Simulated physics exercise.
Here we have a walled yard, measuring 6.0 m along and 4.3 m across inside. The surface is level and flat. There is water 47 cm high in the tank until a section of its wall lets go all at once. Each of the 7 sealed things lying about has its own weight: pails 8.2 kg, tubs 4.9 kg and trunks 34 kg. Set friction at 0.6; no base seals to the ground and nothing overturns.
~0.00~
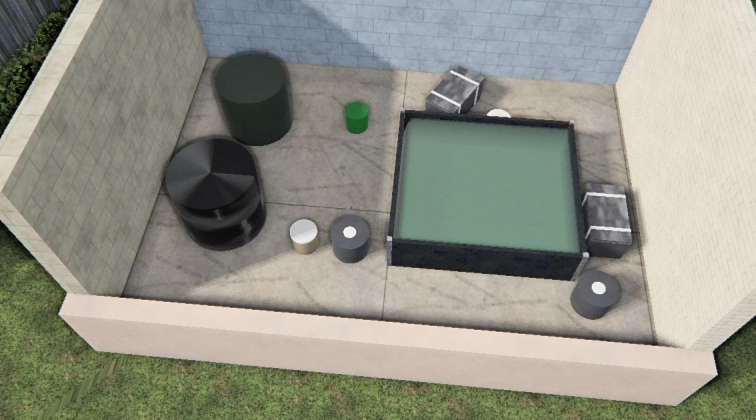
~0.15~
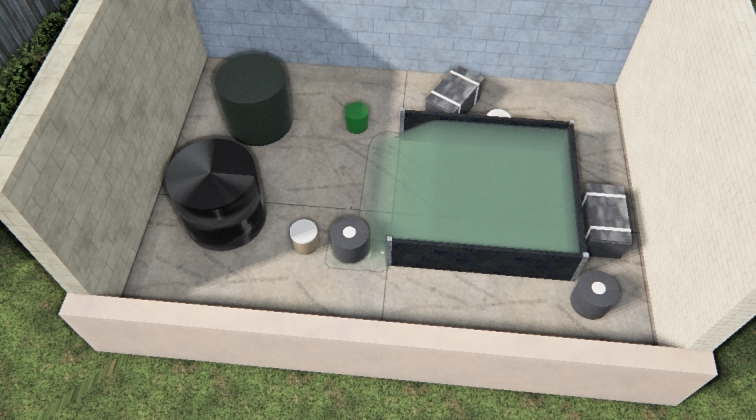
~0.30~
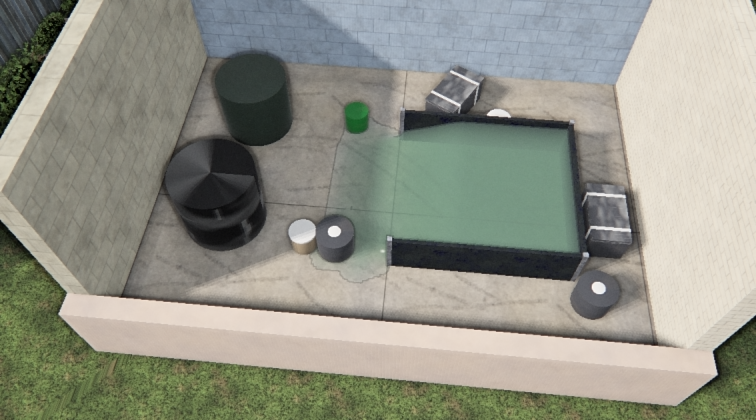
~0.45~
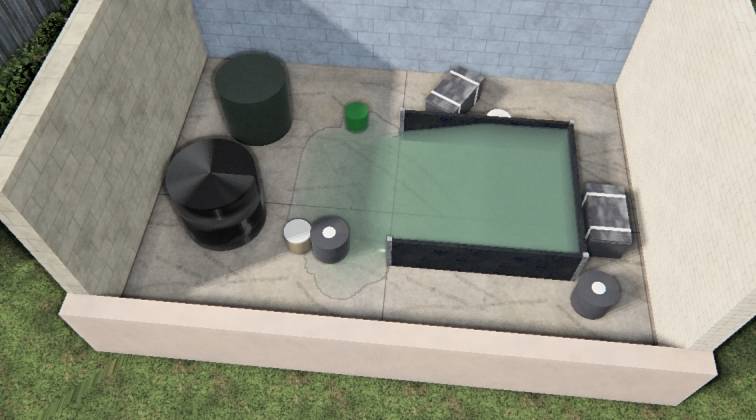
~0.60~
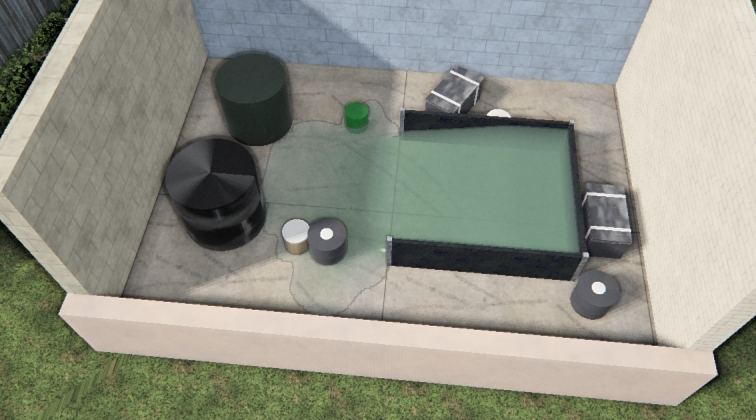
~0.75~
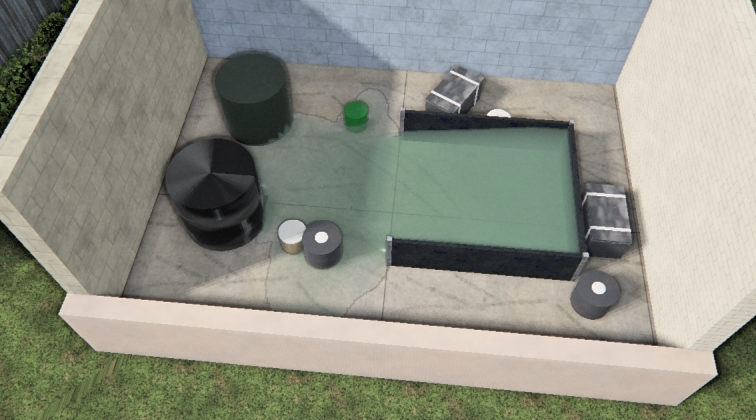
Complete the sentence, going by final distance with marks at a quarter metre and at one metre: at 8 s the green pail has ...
At 8 s the green pail has travelled beyond one metre.
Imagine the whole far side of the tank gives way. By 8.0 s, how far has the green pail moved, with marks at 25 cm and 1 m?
Result: The green pail is pushed partway.
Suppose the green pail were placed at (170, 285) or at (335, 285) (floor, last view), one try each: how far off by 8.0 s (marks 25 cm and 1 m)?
I'd expect that it gets borne away first and gets borne away second.
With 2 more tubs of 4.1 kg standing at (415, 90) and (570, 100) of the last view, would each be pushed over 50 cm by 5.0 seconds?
Lab note - in order: Below threshold / below threshold.
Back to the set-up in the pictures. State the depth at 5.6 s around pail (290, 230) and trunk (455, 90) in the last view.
Depths: Near 10 cm, then near 7 cm.
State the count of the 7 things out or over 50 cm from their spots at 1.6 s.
My count gives 2.
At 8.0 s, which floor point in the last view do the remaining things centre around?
Mean position: Approximately (510, 205).
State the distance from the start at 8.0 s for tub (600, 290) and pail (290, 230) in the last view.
The first ends 30 cm from its start, the second 250 cm.
After 1.6 s the green pail is near (337, 90), 0.5 m from its start, aground; 1 afloat.
After 3.6 s the green pail is near (340, 61), 1.0 m from its start, afloat; 3 afloat.
After 5.6 s the green pail is near (432, 80), 1.2 m from its start, afloat; 3 afloat.
After 8.0 s the green pail is near (496, 82), 2.0 m from its start, afloat; 3 afloat.
